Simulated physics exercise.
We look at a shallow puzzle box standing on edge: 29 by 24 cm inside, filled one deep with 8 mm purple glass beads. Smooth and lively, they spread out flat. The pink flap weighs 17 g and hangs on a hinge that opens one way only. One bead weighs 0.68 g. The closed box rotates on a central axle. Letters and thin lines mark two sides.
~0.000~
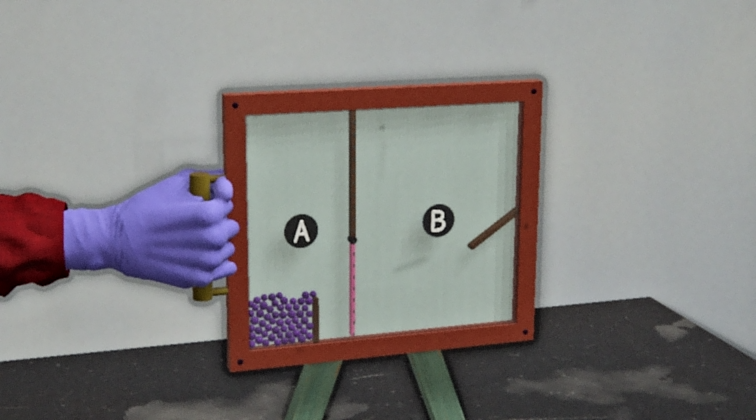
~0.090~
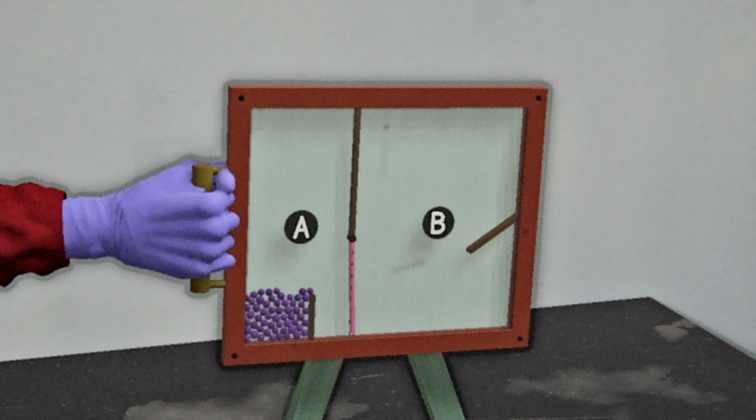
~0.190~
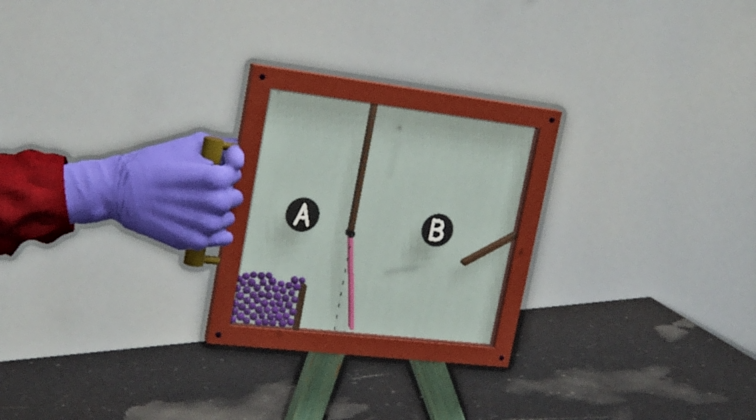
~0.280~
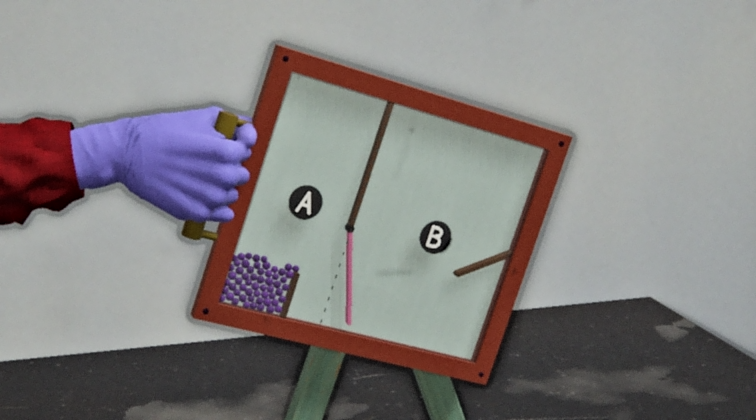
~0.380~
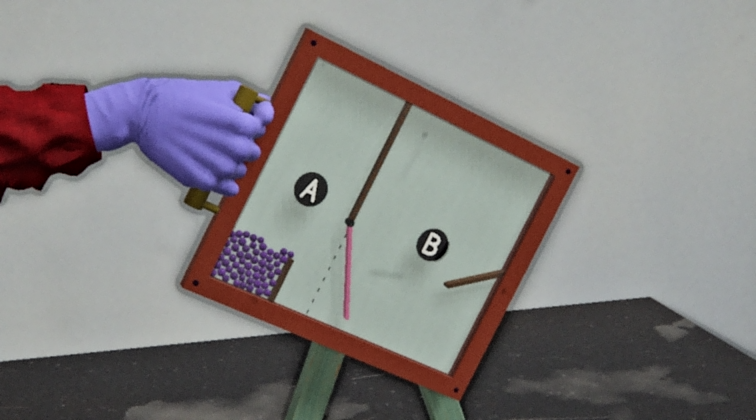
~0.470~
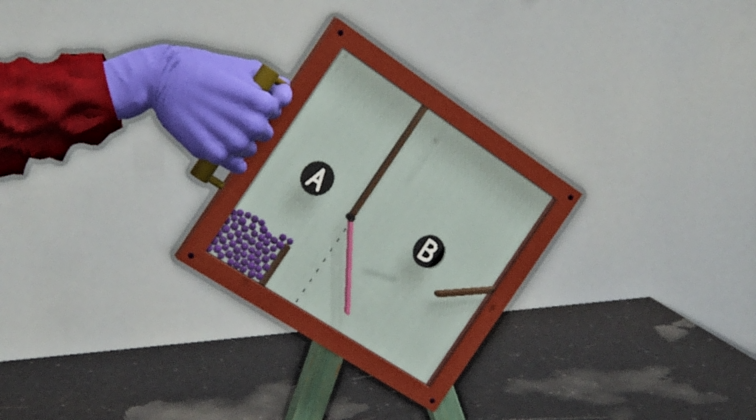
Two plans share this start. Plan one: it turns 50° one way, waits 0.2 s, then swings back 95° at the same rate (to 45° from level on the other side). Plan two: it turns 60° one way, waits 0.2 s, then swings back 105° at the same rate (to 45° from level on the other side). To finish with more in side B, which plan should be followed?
Plan two.
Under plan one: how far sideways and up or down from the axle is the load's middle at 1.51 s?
Some 8 cm left and 9 cm below.
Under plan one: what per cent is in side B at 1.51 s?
About 15 per cent.
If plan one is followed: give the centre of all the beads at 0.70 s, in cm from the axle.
About 13 cm left and 2 cm above.
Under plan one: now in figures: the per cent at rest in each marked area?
Side A: 85; side B: 15.
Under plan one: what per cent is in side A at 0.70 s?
Roughly 95 per cent.
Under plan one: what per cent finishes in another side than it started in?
Some 15 per cent.
Plan one. After 0.70 s, it stands 50° clockwise; the beads' middle is 13 cm left of and 2 cm above the centre; A 95 %, B 5 %; pink flap open 52°.
After 1.51 s, it stands 2° clockwise; the beads' middle is 8 cm left of and 9 cm below the centre; A 85 %, B 15 %; pink flap shut.
After 2.11 s, it stands 45° anticlockwise; the beads' middle is in line with and 14 cm below the centre; A 85 %, B 15 %; pink flap shut.
At rest by 2.6 s, it stands 45° anticlockwise; A 85 %, B 15 %; pink flap shut.
Plan two would end with A 75 %, B 25 %.
